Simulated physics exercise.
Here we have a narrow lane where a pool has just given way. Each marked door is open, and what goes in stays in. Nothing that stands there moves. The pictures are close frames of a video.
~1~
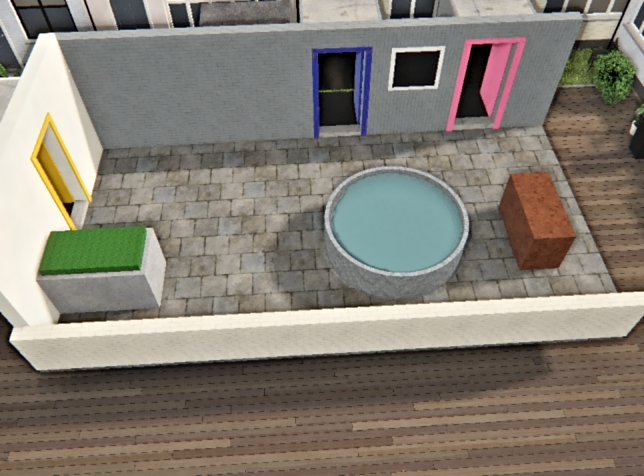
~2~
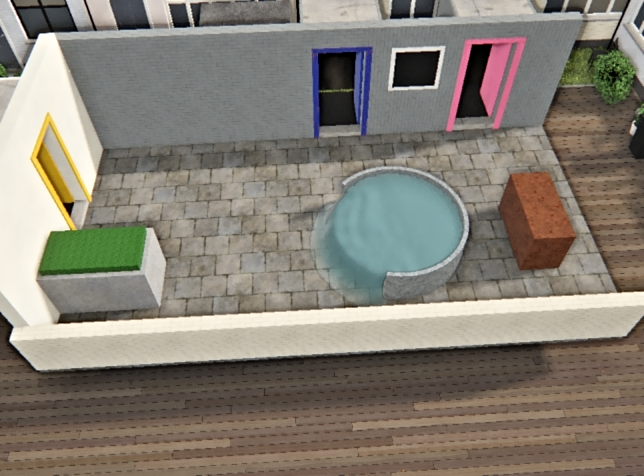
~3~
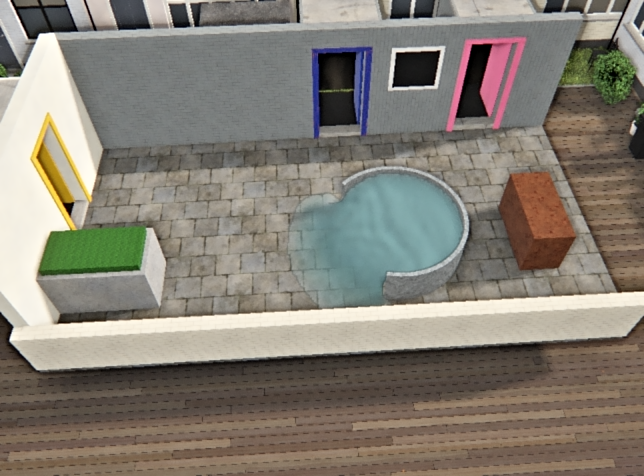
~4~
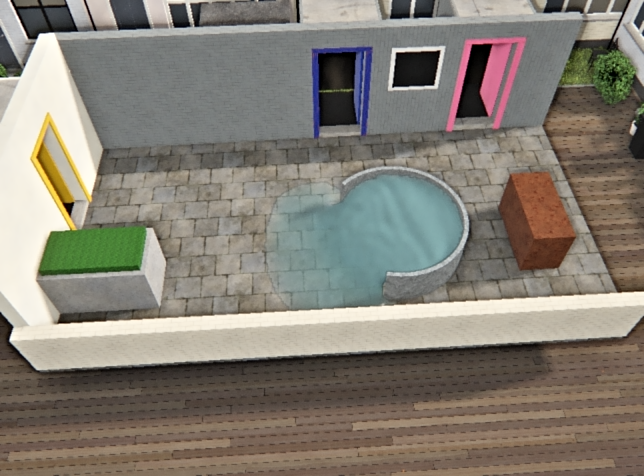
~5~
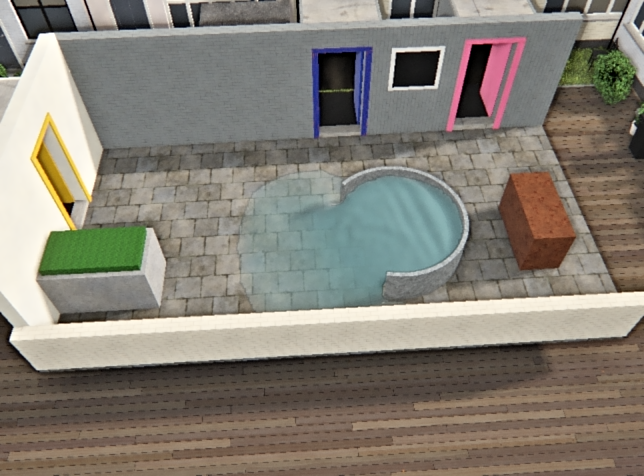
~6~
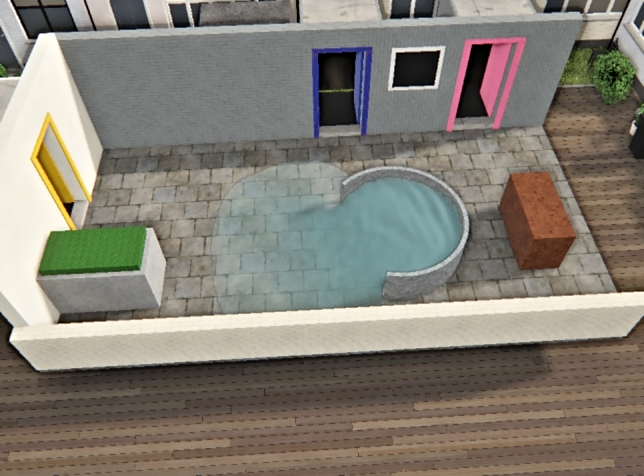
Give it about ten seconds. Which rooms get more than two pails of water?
One by one: The pink door holds within the limit; the yellow door floods; the blue door holds within the limit.
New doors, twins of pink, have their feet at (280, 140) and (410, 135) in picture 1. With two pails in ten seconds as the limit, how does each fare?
In that order: Stays under, keeps below it.
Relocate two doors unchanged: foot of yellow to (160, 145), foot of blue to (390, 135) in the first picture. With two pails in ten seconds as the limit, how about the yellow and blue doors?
Then: Yellow passes that mark, blue keeps below it.
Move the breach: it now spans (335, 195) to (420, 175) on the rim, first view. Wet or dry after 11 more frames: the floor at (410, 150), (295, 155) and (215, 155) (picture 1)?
In that order: Awash, under water, under water.
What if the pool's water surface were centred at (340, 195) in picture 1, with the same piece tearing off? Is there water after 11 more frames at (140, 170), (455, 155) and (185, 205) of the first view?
In that order: Flooded, dry, flooded.
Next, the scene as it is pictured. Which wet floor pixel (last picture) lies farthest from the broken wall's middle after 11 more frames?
Around (103, 151).
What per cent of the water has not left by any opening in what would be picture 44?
Roughly 96 per cent.
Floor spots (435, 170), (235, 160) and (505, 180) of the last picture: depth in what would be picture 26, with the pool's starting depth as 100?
About 0, 4 and 0 per cent.
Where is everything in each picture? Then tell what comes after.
In the first picture, still water in the round tank at (396, 220).
In the second picture, water pours out at (332, 252) and has run to a hidden place.
In the third picture, the front is at a hidden place, out from the gap at (332, 253).
In the fourth picture, the front is at (310, 186), out from the gap at (332, 254).
In the fifth picture, the front is at (283, 179), out from the gap at (332, 255).
In the sixth picture, water pours out at (332, 255) and has run to (245, 181).
A moment on, water covers 45 % of the floor; the pink door not reached, the yellow door not reached, the blue door not reached.
Next, water covers 55 % of the floor; the pink door not reached, the yellow door under two buckets in, the blue door wet at the sill, nothing in.
Then, water covers 60 % of the floor; the pink door not reached, the yellow door over two buckets in, the blue door wet at the sill, nothing in.
Later, water covers 65 % of the floor; the pink door not reached, the yellow door far over two buckets in, the blue door wet at the sill, nothing in.
In the end, water covers 95 % of the floor; the pink door wet at the sill, nothing in, the yellow door far over two buckets in, the blue door under two buckets in.
